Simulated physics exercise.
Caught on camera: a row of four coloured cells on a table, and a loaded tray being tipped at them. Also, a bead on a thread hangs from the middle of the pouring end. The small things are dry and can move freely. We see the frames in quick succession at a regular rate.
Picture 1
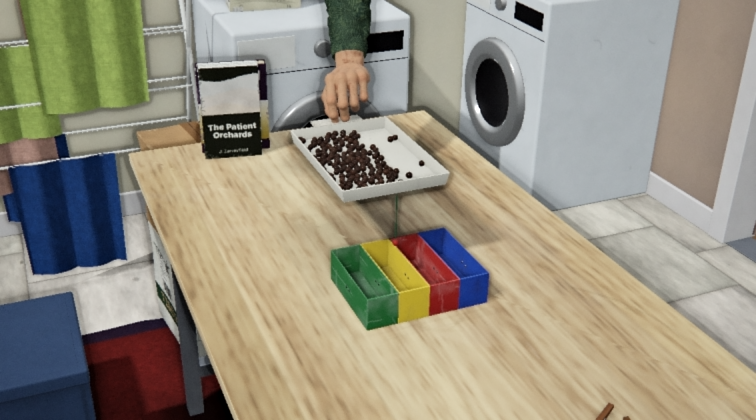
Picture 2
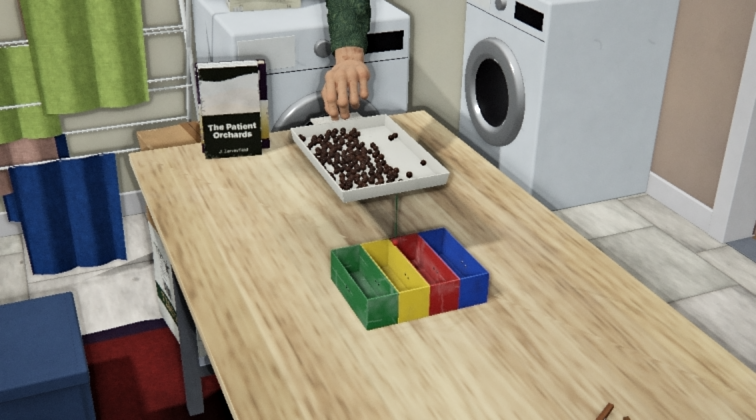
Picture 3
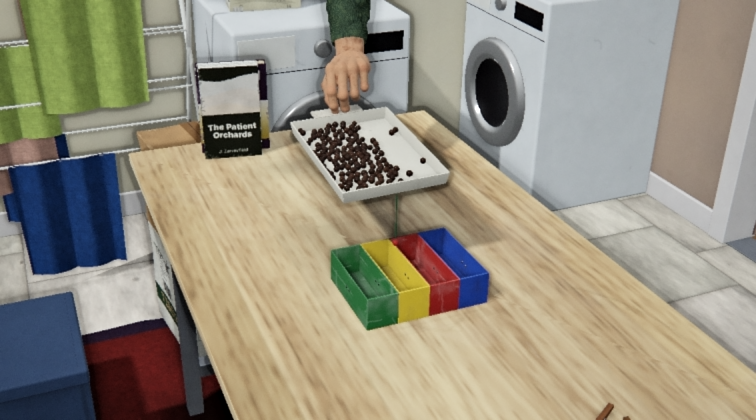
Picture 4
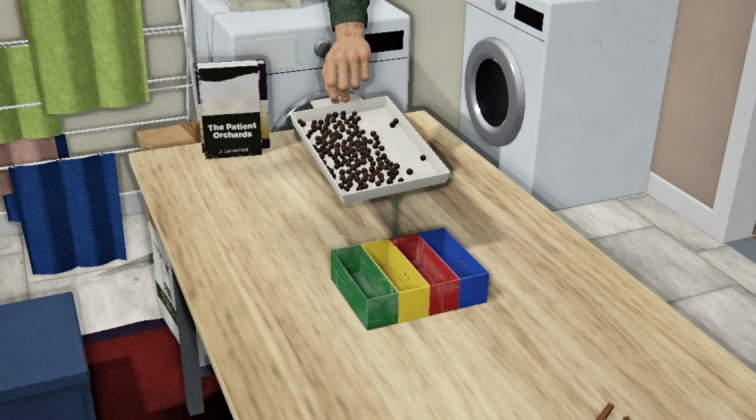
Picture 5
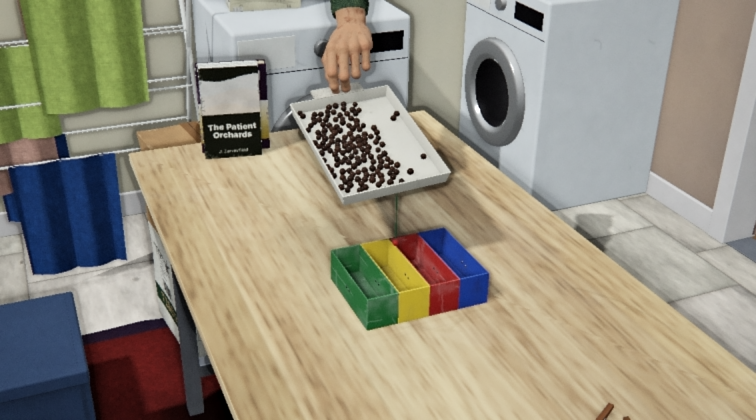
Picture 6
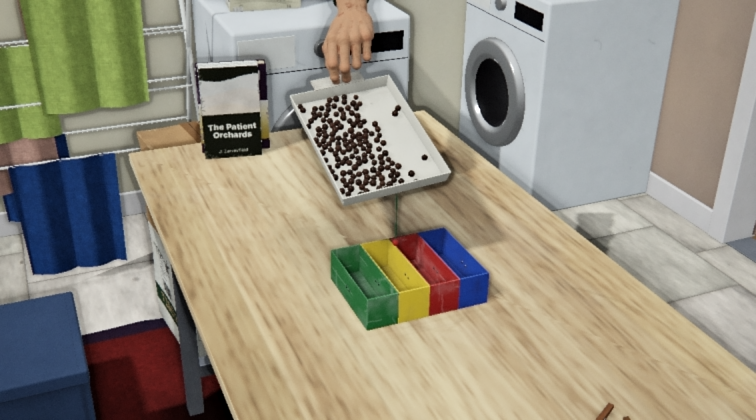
In a laundry room with pale tiles and white front-loading machines, a fixed view looks down on a light wooden table. A white tray of dark brown balls is held above four joined cells, green, yellow, red and blue from left to right, near an upright book. The hand raises the tray's far end, tilting it toward the cells, and the balls shift and spread slightly inside.
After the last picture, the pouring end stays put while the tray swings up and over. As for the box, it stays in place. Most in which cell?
Green cell.
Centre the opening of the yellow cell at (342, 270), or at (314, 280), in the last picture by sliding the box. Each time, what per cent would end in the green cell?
0 %, then 0 %.
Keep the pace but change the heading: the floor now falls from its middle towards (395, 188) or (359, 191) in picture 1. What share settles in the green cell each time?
Roughly 20 per cent, and 60 per cent.
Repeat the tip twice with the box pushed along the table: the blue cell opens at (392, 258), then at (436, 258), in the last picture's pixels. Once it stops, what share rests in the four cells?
About 90 and 100 per cent.
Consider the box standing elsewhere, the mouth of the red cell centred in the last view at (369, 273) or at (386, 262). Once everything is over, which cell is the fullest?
The cell in red, then the yellow cell.
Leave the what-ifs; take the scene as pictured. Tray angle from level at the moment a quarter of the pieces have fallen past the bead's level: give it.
That would be about 85 degrees from level.
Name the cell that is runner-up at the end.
The runner-up is the yellow one.
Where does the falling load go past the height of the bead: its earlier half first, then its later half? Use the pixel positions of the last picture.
First close to (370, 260), next close to (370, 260).
Soon after the last picture, tray tipped steeply; most on the tray; a stray few in the green cell; a stray few in the yellow cell; a stray few in the red cell; a small part falling or outside the box.
A little later, tray tipped past a quarter turn; a small part on the tray; about a third in the green cell; about a quarter in the yellow cell; a small part in the red cell; a stray few in the blue cell; about a third falling or outside the box.
Later still, tray tipped past a quarter turn; about half in the green cell; about a quarter in the yellow cell; a small part in the red cell; a stray few in the blue cell; about a quarter falling or outside the box.
By the end, tray tipped past a quarter turn; about half in the green cell; about a quarter in the yellow cell; a small part in the red cell; a stray few in the blue cell; about a quarter outside the box.
